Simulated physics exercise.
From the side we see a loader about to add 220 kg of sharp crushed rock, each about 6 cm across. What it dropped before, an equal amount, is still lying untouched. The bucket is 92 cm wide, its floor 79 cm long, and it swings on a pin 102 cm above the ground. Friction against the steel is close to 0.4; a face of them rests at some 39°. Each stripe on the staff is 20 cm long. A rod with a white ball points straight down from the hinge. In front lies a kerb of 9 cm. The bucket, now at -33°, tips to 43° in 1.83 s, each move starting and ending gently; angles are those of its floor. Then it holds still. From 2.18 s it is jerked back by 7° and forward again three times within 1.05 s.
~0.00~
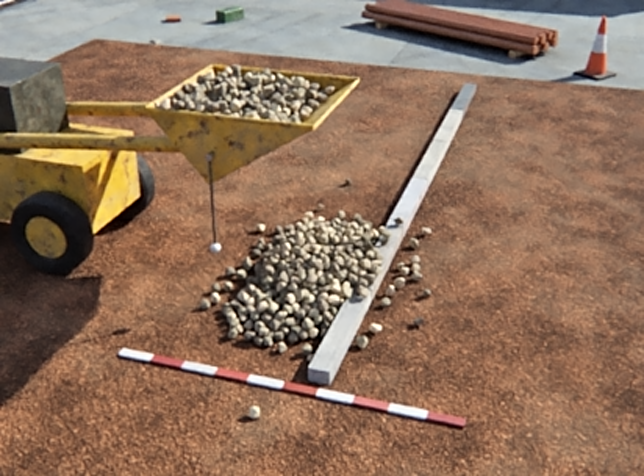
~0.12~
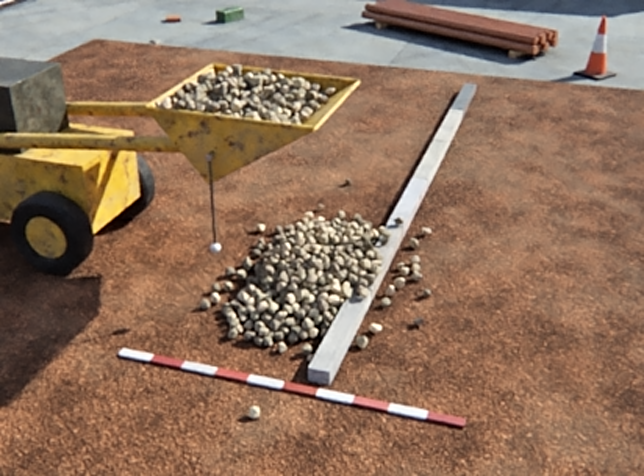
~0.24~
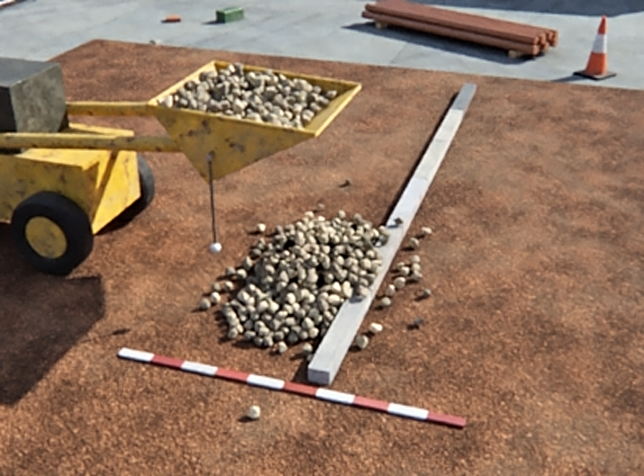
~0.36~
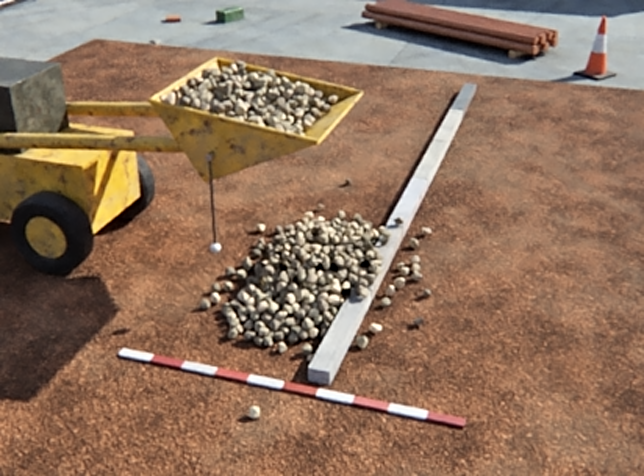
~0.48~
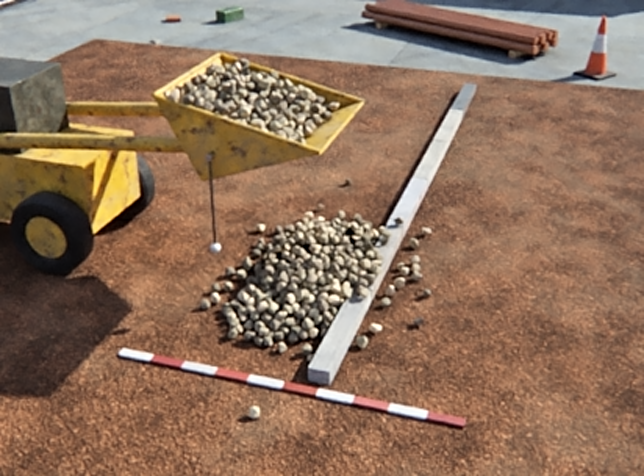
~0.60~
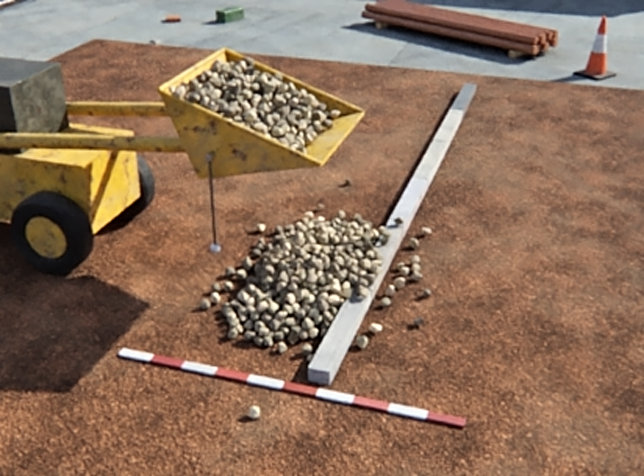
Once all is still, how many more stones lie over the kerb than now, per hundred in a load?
Some 37 per cent is added.
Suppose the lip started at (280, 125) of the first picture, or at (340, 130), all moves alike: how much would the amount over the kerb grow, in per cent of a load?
First some 10, then 65 per cent.
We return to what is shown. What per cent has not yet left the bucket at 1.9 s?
Roughly 25 per cent is still inside.
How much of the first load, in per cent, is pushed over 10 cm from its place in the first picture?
Roughly 0 per cent of them.
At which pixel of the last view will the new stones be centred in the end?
Around (359, 265).
After 1.4 s the floor is at 31°; in per cent of one load, 99 in the bucket, 99 on this side of the kerb, 2 over the kerb; the foremost stones are at (415, 275).
After 1.9 s the floor is at 43°; in per cent of one load, 27 in the bucket, 165 on this side of the kerb, 8 over the kerb; the foremost stones are at (421, 278).
After 3.7 s the floor is at 43°; in per cent of one load, 0 in the bucket, 161 on this side of the kerb, 39 over the kerb; the foremost stones are at (502, 284).
After 6.1 s the floor is at 43°; in per cent of one load, 0 in the bucket, 161 on this side of the kerb, 39 over the kerb; the foremost stones are at (502, 284). Net gain over the kerb, 37.
